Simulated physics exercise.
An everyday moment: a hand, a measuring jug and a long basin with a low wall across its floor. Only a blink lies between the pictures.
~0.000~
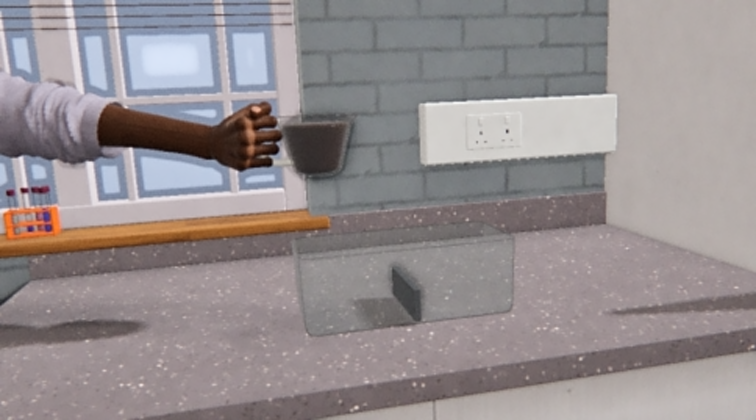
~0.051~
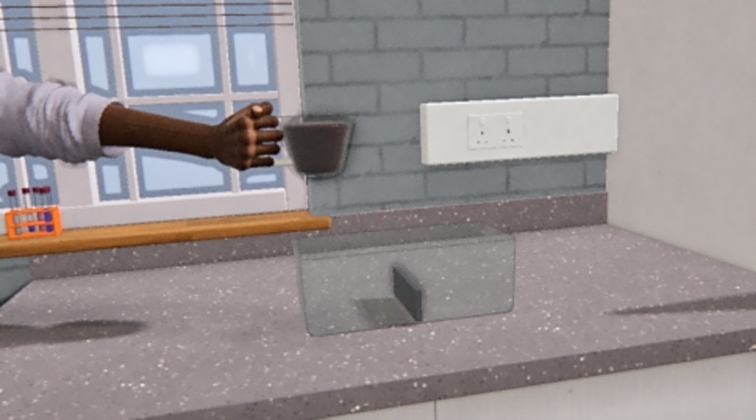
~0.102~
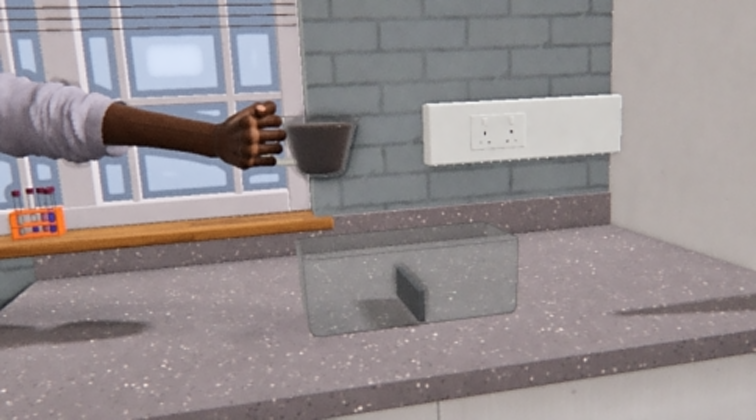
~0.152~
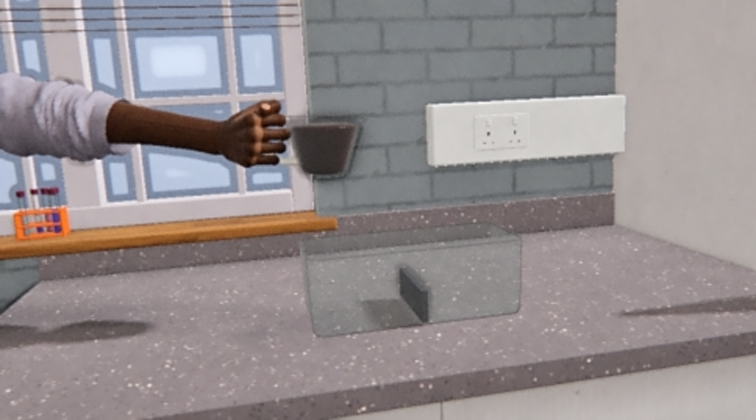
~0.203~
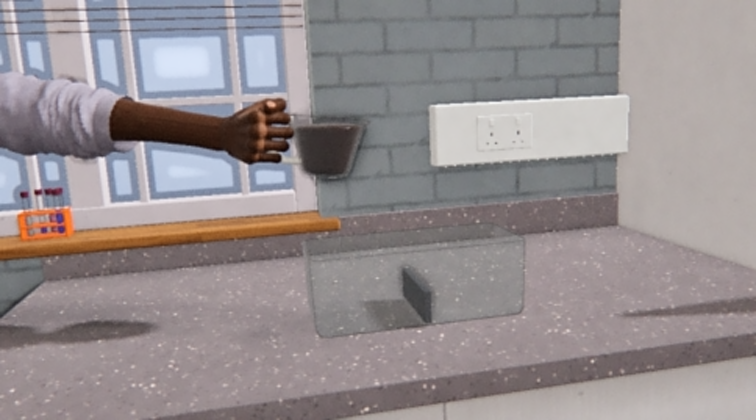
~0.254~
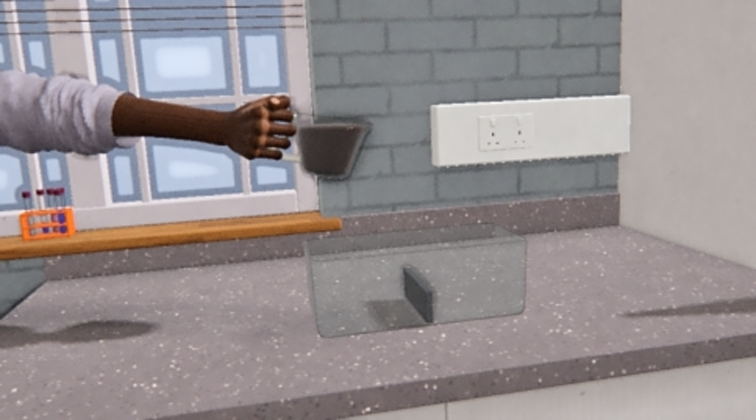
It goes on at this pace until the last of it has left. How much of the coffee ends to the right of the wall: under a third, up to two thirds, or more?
In the end from a third to two thirds is right of the wall.
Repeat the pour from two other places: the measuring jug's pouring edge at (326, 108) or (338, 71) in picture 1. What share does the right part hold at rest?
In turn 5 and 30 in a hundred.
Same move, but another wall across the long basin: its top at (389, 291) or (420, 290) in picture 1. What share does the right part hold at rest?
The first gives 85 %, the second 25 %.
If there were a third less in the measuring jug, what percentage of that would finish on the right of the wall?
It comes to 25 per cent or so.
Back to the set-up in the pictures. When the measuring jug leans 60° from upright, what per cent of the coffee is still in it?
It comes to 65 per cent or so.
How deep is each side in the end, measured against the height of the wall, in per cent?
Left about 20, right about 20.
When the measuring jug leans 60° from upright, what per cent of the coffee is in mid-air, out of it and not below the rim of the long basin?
Close to 25 per cent.
A moment on, the measuring jug is tipped part way and 65 per cent is still to pour, 2 is left of the wall and 7 right of it.
Next, the measuring jug is tipped on its side and 11 per cent is still to pour, 22 is left of the wall and 51 right of it.
Then the measuring jug is tipped on its side and 0 per cent is still to pour, 44 is left of the wall and 54 right of it.
Later the measuring jug is tipped on its side and 0 per cent is still to pour, 44 is left of the wall and 54 right of it.
At rest 44 per cent lies left of the wall, 54 right of it and 1 outside.
